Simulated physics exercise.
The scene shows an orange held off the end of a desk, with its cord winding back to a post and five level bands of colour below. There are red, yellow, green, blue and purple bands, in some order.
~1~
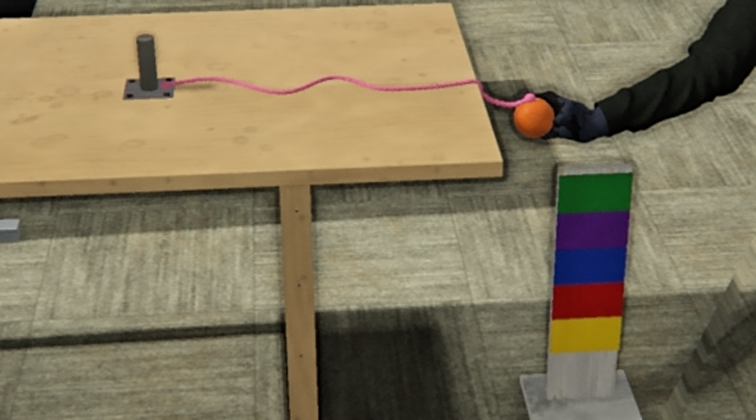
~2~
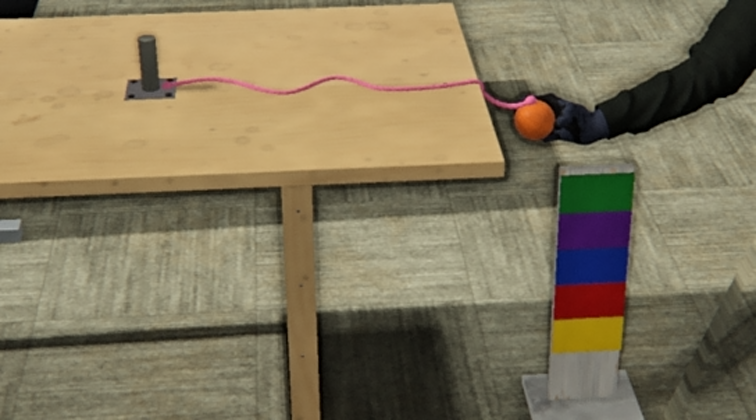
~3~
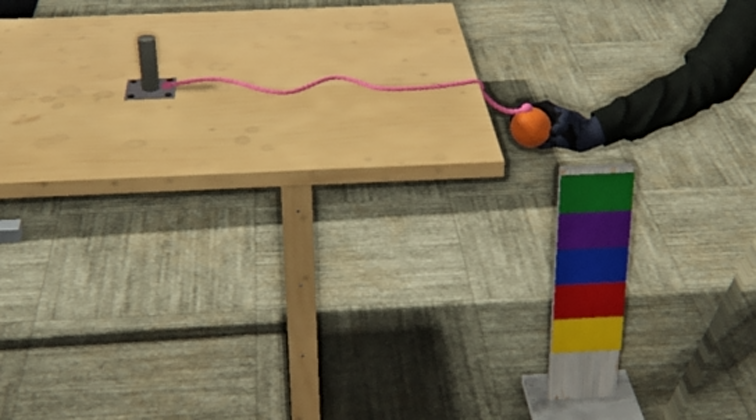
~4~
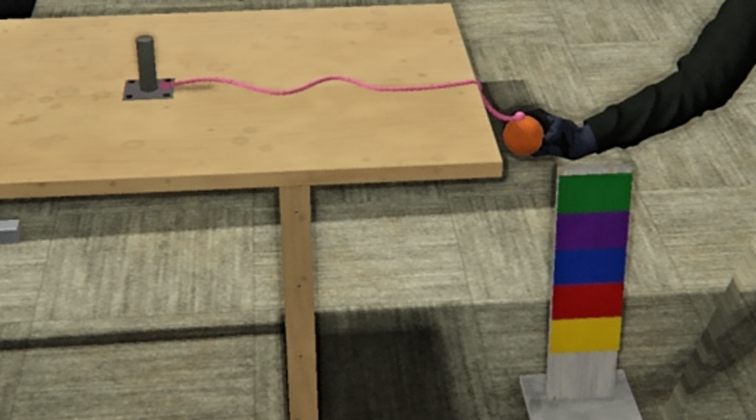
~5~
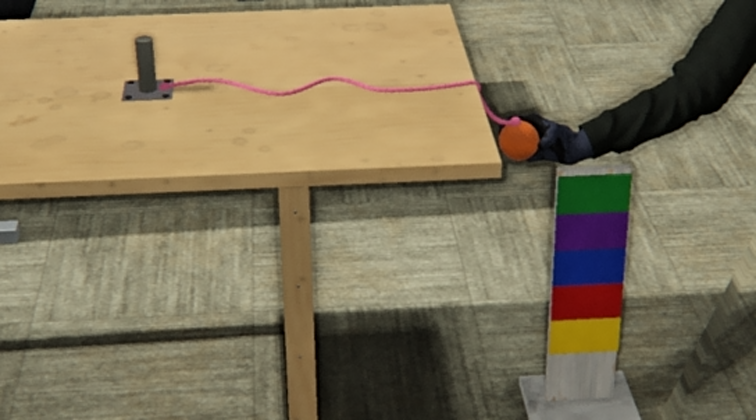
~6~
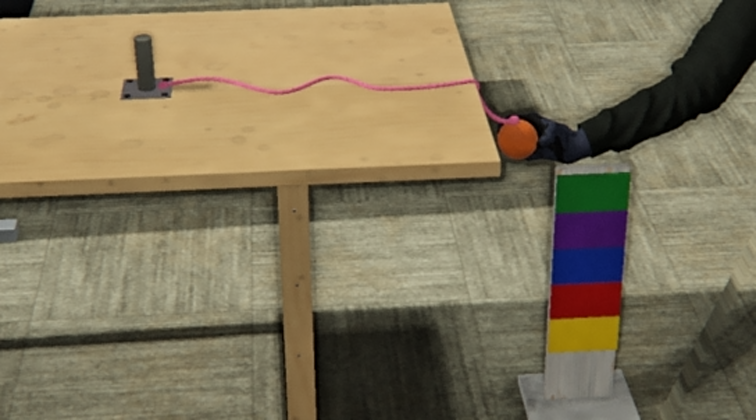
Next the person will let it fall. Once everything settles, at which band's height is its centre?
Its centre settles level with the green band.
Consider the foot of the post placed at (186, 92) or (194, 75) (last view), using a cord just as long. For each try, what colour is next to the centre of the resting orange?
First try: Purple; second try: Purple.
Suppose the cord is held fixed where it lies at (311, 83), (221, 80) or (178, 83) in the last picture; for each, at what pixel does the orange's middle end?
Going try by try, I'd put it close to (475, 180), then (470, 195), and finally (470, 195).
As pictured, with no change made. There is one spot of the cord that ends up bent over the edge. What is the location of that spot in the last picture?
About (443, 86).
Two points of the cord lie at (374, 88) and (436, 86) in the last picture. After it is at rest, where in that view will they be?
Roughly (410, 82) for the first and (472, 82) for the second.
Early on, orange near (446, 192); level with green.
Midway, orange near (476, 199); level with green.
Finally, orange near (471, 199); level with green. Its centre hangs level with the green band.
